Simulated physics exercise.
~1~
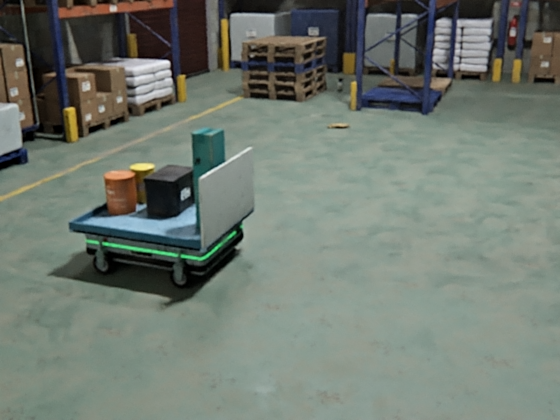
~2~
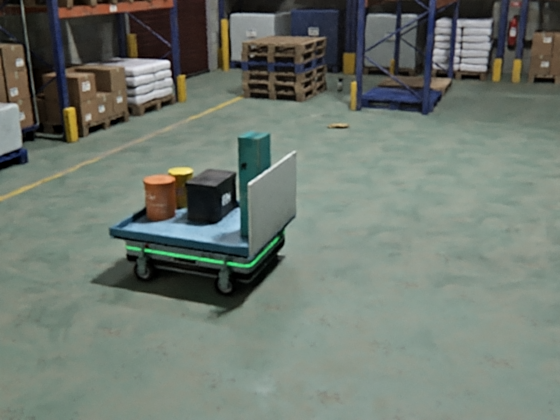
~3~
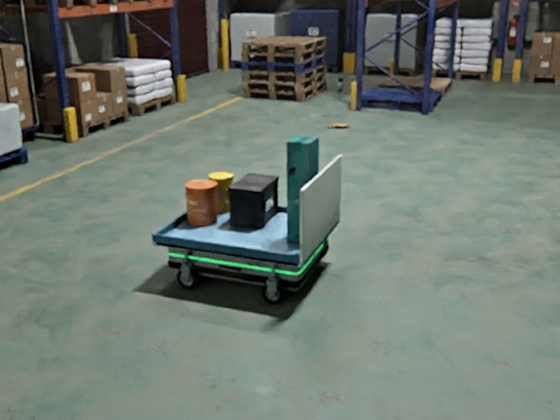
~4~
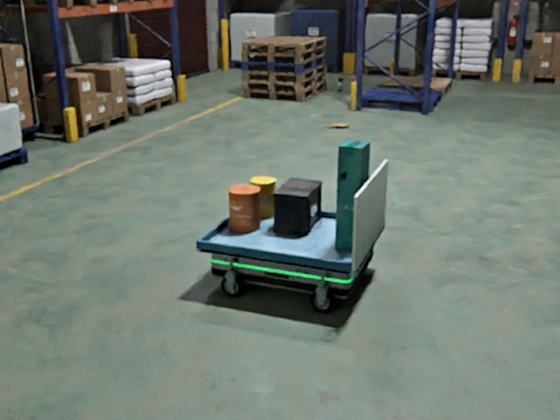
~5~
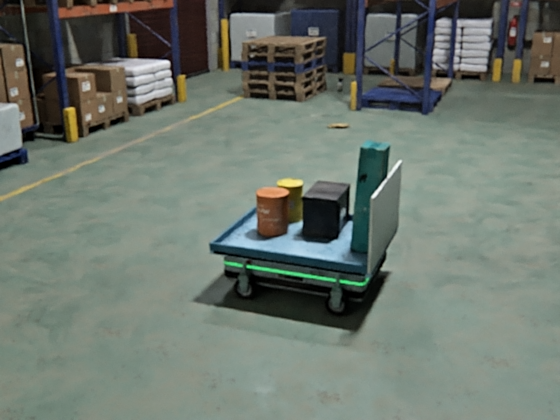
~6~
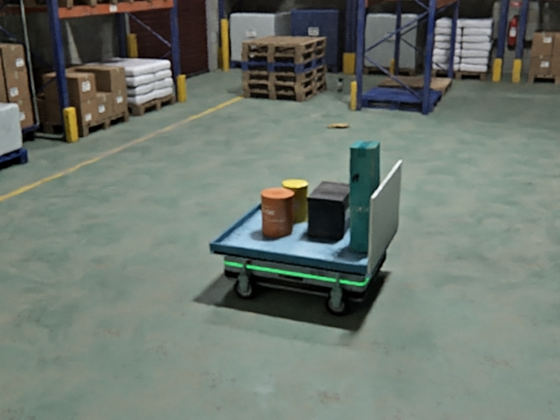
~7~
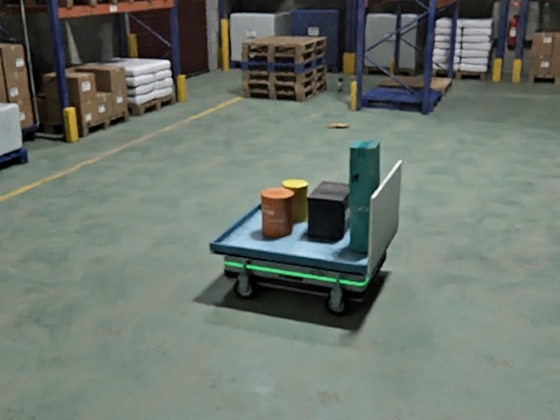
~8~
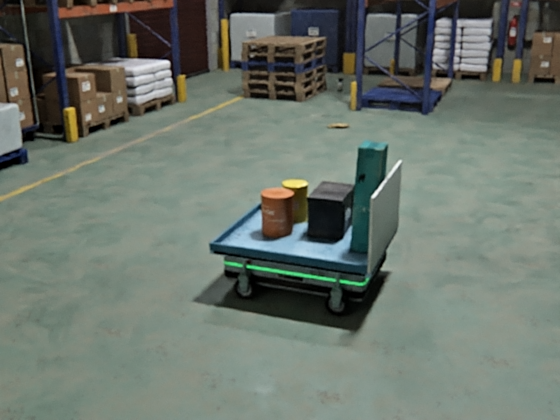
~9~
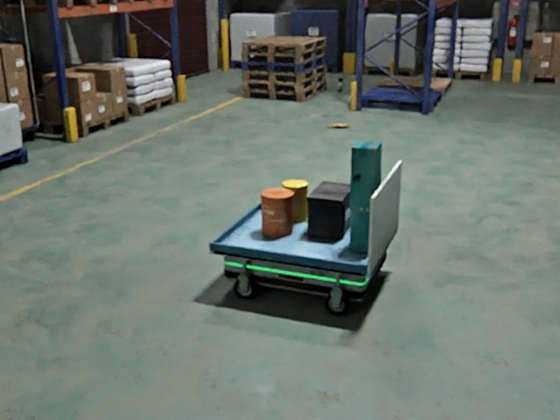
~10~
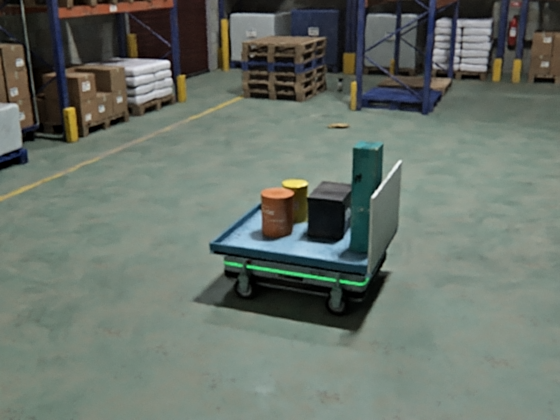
A low cart carrying a tall turquoise box, a black tote, an orange pail and a yellow canister rolled right across a warehouse floor and stopped, its smaller items sliding slightly toward the upright board while everything stayed standing aboard.
